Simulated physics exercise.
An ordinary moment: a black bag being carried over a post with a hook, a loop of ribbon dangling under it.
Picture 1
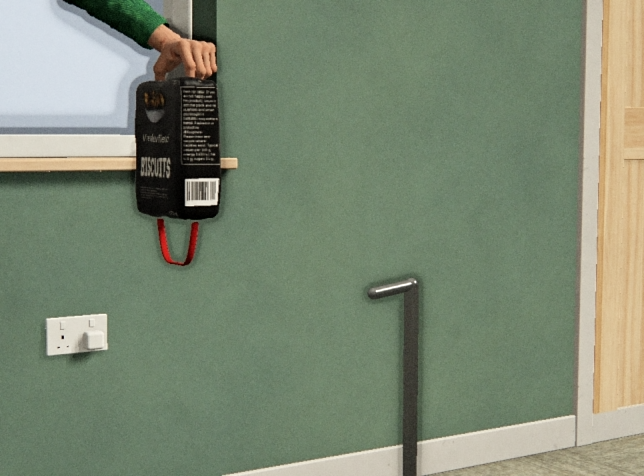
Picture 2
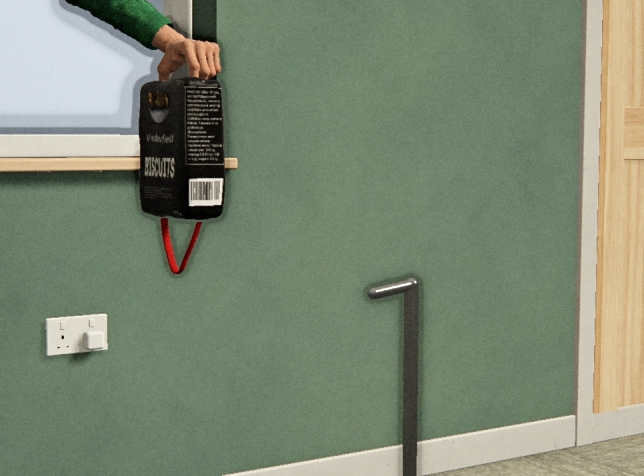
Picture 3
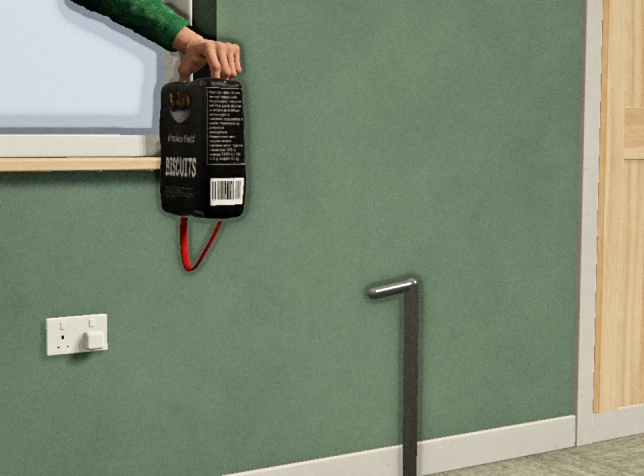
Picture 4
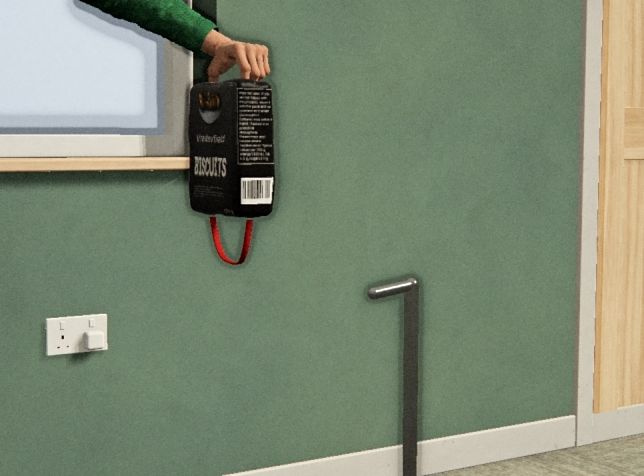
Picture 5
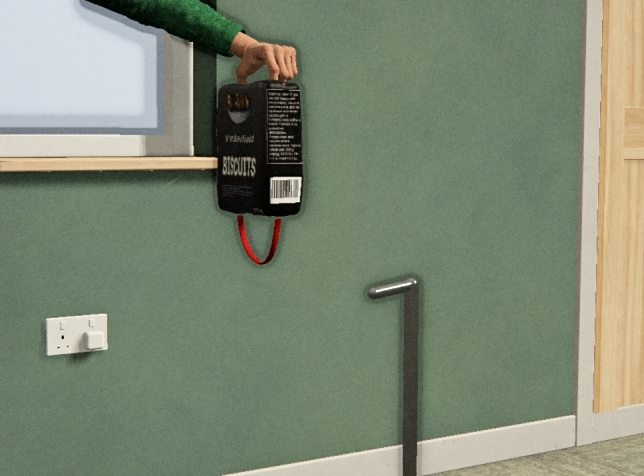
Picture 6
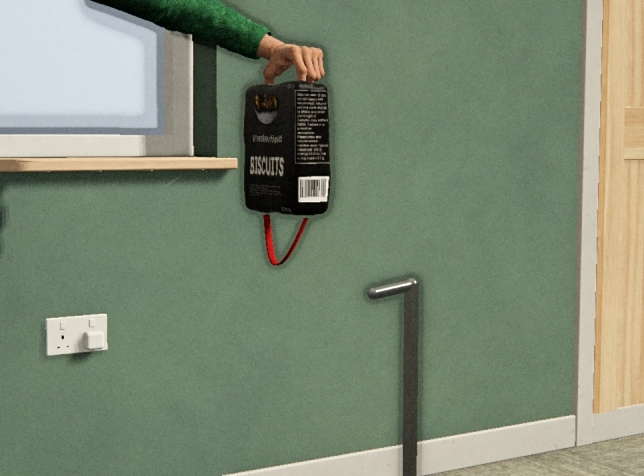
A hand in a green sleeve carried a black biscuits bag steadily to the right across a green wall, its red ribbon loop swaying underneath, while a hooked post stood still lower down.
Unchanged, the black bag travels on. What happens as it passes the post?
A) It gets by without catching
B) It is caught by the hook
It gets by without catching (A).
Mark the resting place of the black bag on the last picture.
(531, 148).
Then, 0.62 s later than the last view, bag nearing the post near (374, 148).
Then, 1.40 s later than the last view, bag past the post near (474, 148).
Finally, bag past the post near (531, 148). The black bag goes by freely.
